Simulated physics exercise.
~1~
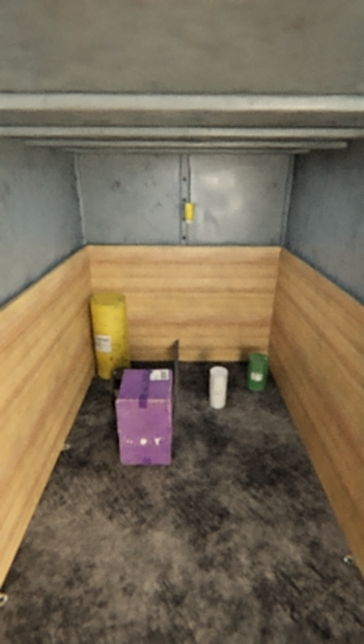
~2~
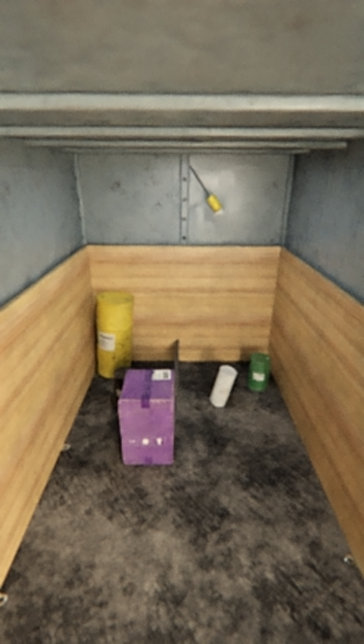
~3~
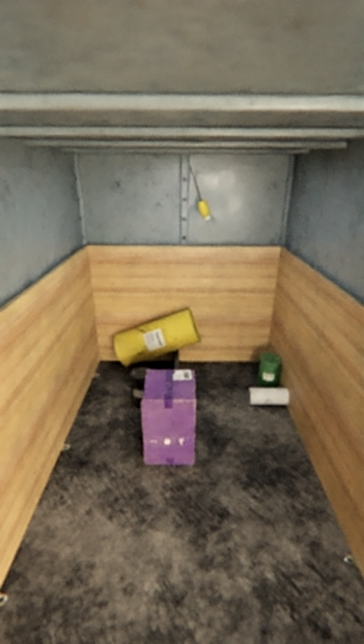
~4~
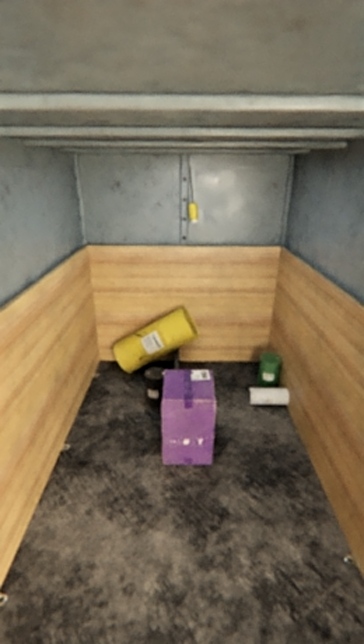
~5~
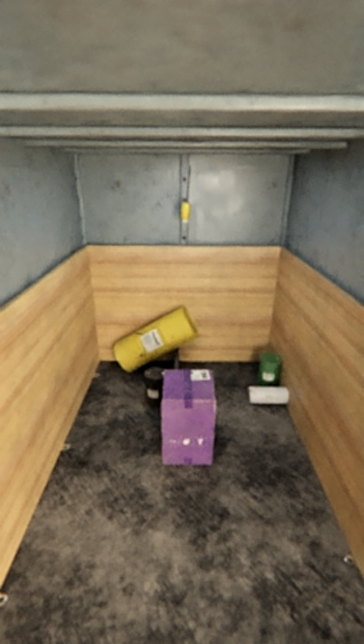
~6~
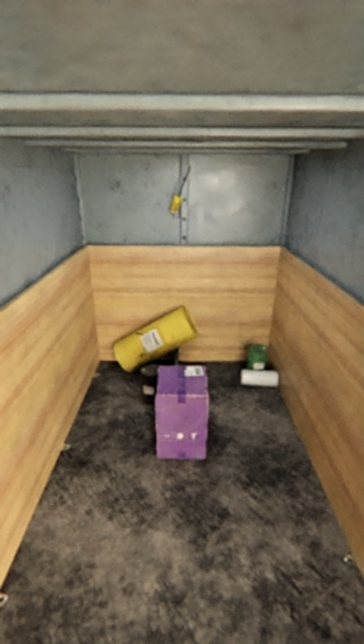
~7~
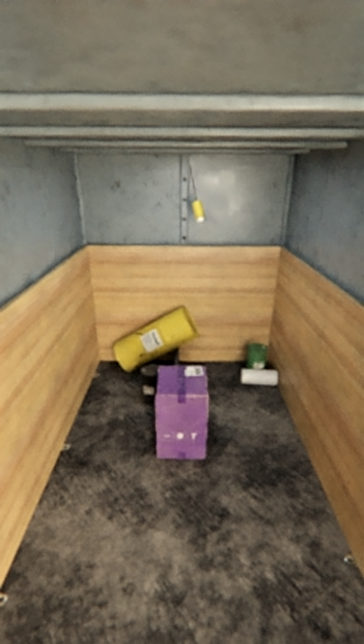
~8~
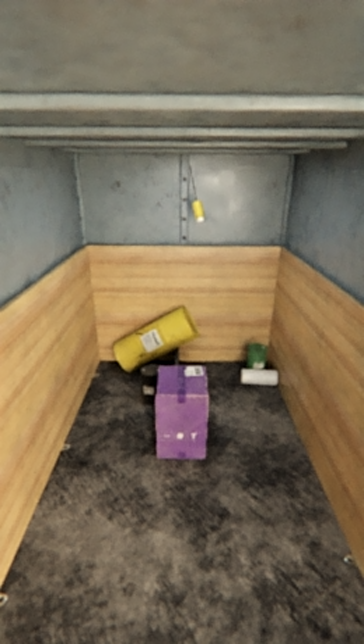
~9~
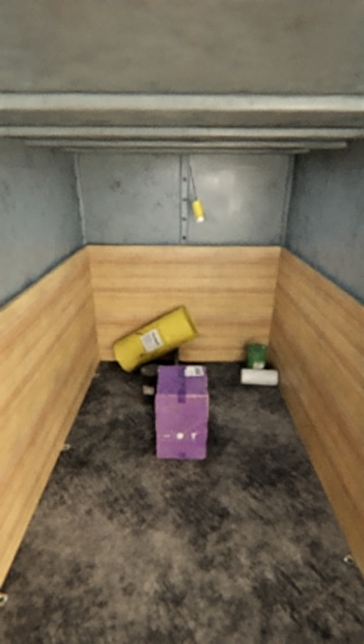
Yellow drum and white canister toppling as loads slide right in a van bay, then shifting slightly forwards and settling, both still down.
